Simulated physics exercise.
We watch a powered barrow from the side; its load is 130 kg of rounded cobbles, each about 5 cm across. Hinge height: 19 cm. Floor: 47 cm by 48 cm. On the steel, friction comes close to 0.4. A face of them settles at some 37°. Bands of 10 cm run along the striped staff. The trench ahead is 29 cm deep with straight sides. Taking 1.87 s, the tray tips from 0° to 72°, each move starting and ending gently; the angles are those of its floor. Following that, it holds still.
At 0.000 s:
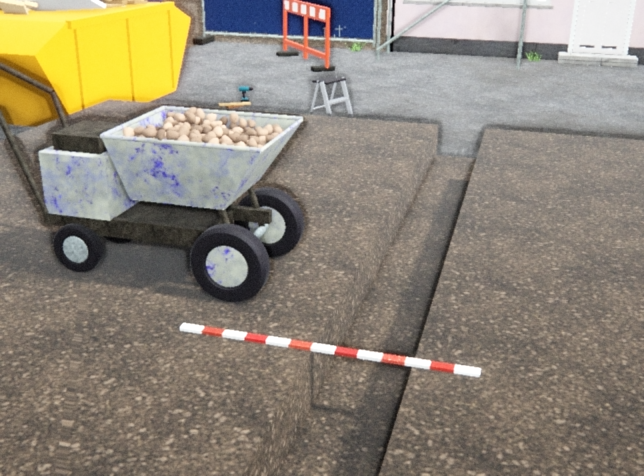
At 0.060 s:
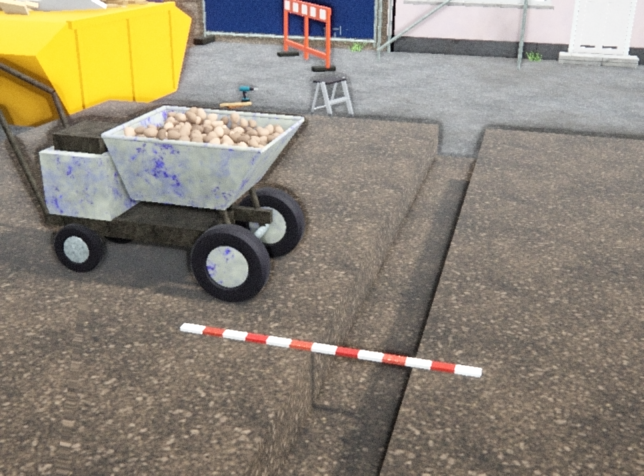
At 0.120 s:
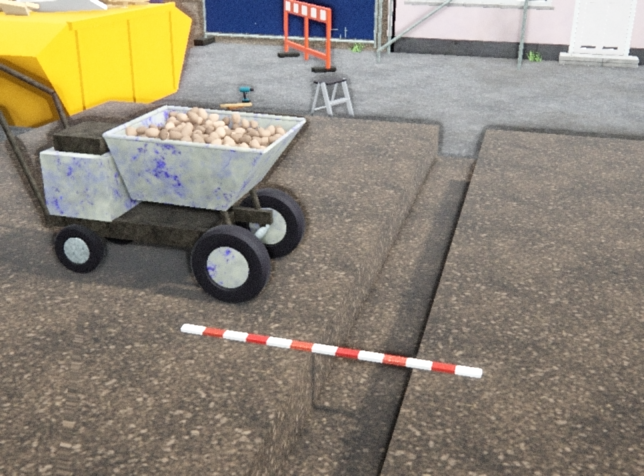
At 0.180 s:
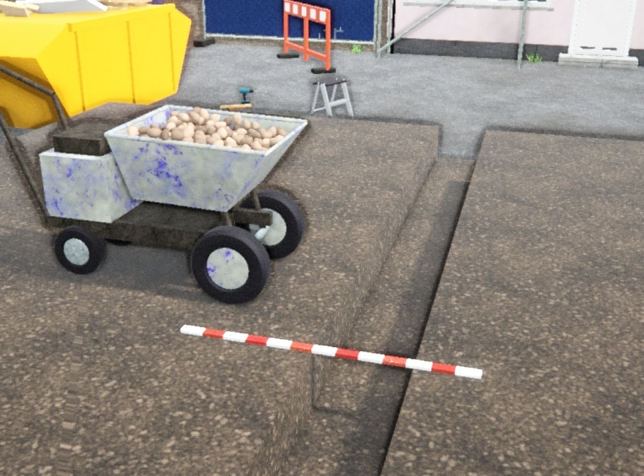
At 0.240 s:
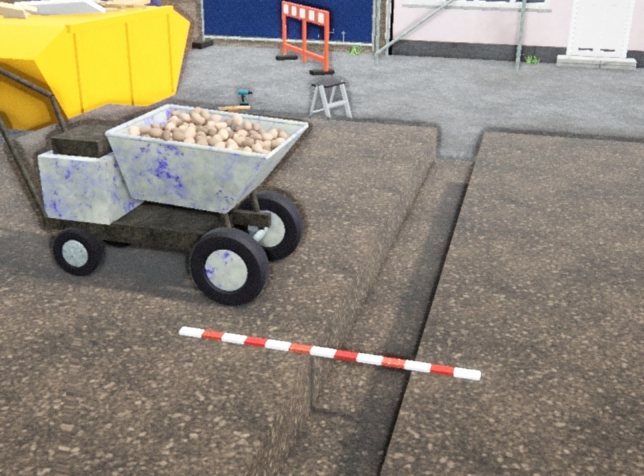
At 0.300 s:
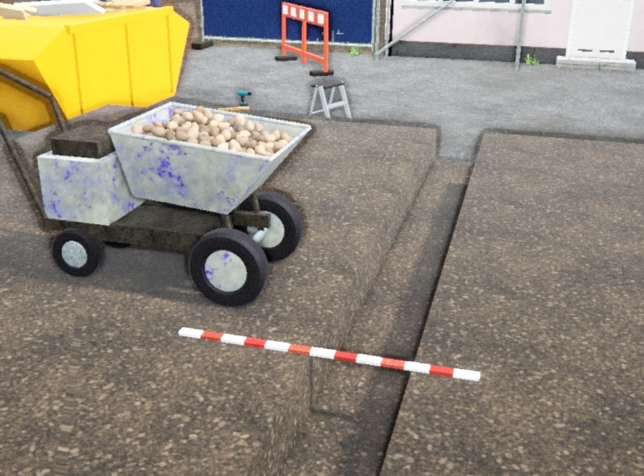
The pale, blue-stained tray of a small four-wheeled barrow, loaded with rounded stones, tilts very slightly down to the right while its wheels stay still beside a narrow trench crossed by a red-and-white striped staff.
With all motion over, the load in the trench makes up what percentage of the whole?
It makes up about 97 percent of the whole load.
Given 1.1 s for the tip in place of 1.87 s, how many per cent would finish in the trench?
With that change, it comes to around 90 per cent.
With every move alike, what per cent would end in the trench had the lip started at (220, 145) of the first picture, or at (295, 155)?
From the first place around 100 per cent, from the other around 65.
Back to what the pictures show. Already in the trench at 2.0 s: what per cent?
Roughly 45% by that time.
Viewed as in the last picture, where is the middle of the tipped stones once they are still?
In the last view, about (394, 337).
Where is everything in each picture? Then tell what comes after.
In the first frame, lip at (261, 151), floor tilted 0°, highest stones at (199, 118).
In the second frame, lip at (262, 151), floor tilted 0°, highest stones at (200, 118); the stones move at 0.1 m/s on average.
In the third frame, lip at (263, 152), floor tilted 1°, highest stones at (201, 117); the stones move at 0.1 m/s on average.
In the fourth frame, lip at (265, 154), floor tilted 2°, highest stones at (198, 117); the stones move at 0.2 m/s on average.
In the fifth frame, lip at (267, 157), floor tilted 3°, highest stones at (198, 117); the stones move at 0.2 m/s on average.
In the sixth frame, the tray is at 5°, its lip at (270, 160); the top of the load is at (193, 117); the stones move at 0.3 m/s on average.
After 1.4 s the floor is at 61°; 99 % in the tray, 1 % in the trench; the foremost stones are at (373, 266).
After 2.0 s the floor is at 72°; 54 % in the tray, 45 % in the trench, 2 % past the trench; the foremost stones are at (456, 315).
After 2.3 s the floor is at 72°; 27 % in the tray, 70 % in the trench, 3 % past the trench; the foremost stones are at (497, 320).
After 4.3 s the floor is at 72°; 0 % in the tray, 97 % in the trench, 3 % past the trench; the foremost stones are at (523, 304).
